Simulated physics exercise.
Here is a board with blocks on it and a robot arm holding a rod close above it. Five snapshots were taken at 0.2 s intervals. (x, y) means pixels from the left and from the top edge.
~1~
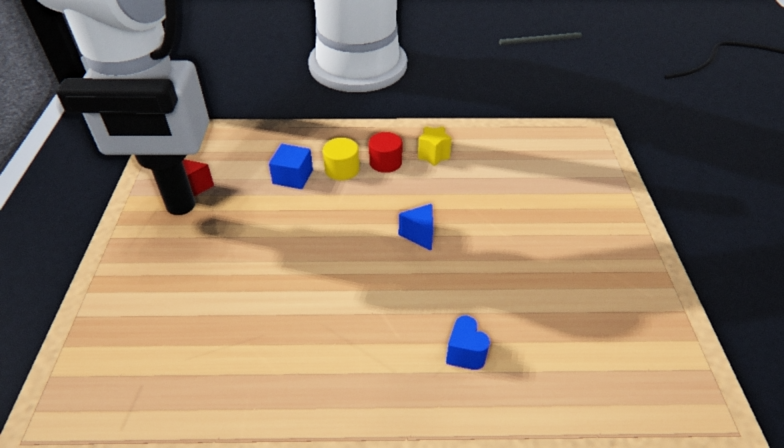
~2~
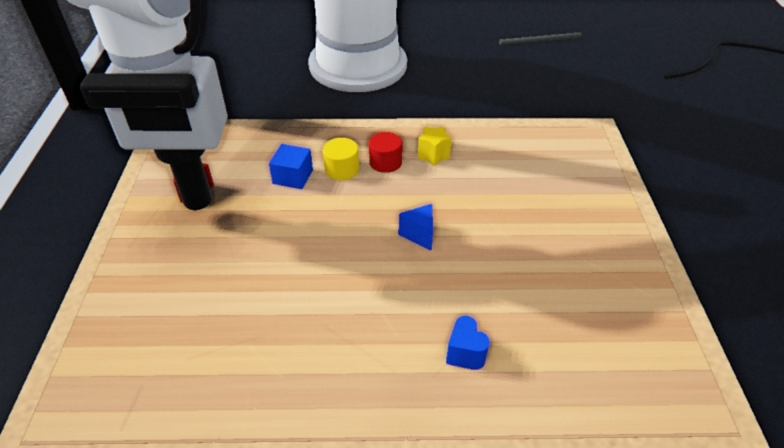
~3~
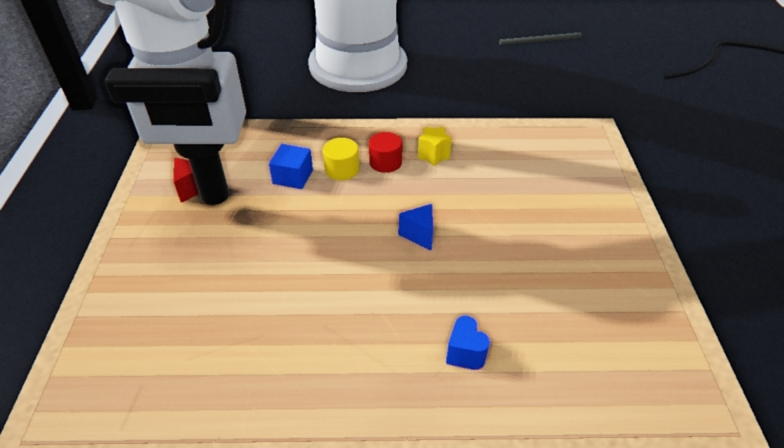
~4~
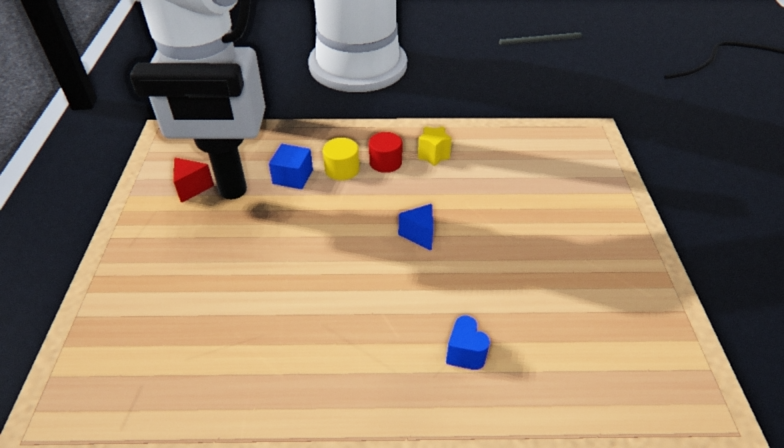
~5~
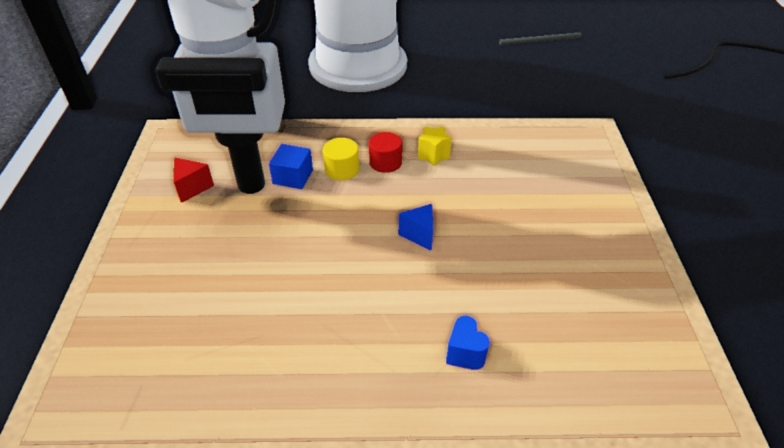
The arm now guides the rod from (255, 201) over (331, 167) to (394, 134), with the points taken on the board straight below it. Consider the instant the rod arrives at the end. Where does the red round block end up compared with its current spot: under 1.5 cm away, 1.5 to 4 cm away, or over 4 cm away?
Band: Over 4 cm.
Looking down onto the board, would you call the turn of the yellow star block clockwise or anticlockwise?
Looking down, it rotates anti-clockwise.
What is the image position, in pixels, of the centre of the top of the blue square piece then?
It should be at (317, 129) by then.
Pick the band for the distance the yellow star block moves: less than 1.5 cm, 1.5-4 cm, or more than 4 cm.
It shifts by 1.5 to 4 cm.
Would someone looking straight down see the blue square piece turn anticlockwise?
The answer is yes.
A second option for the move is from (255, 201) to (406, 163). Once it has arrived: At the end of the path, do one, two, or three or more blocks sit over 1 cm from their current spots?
The push will move three blocks or more.
On the path given first. One third of the way, rod at (306, 164); blue square piece at (309, 138).
Two thirds of the way, rod at (353, 141); blue square piece at (317, 129), turned 50° anticlockwise; yellow round block at (383, 134); red round block at (416, 140); yellow star block at (445, 134), turned 25° anticlockwise.
At the end, rod at (394, 120); blue square piece at (317, 129), turned 50° anticlockwise; yellow round block at (416, 125); red round block at (432, 144); yellow star block at (457, 135), turned 50° anticlockwise.
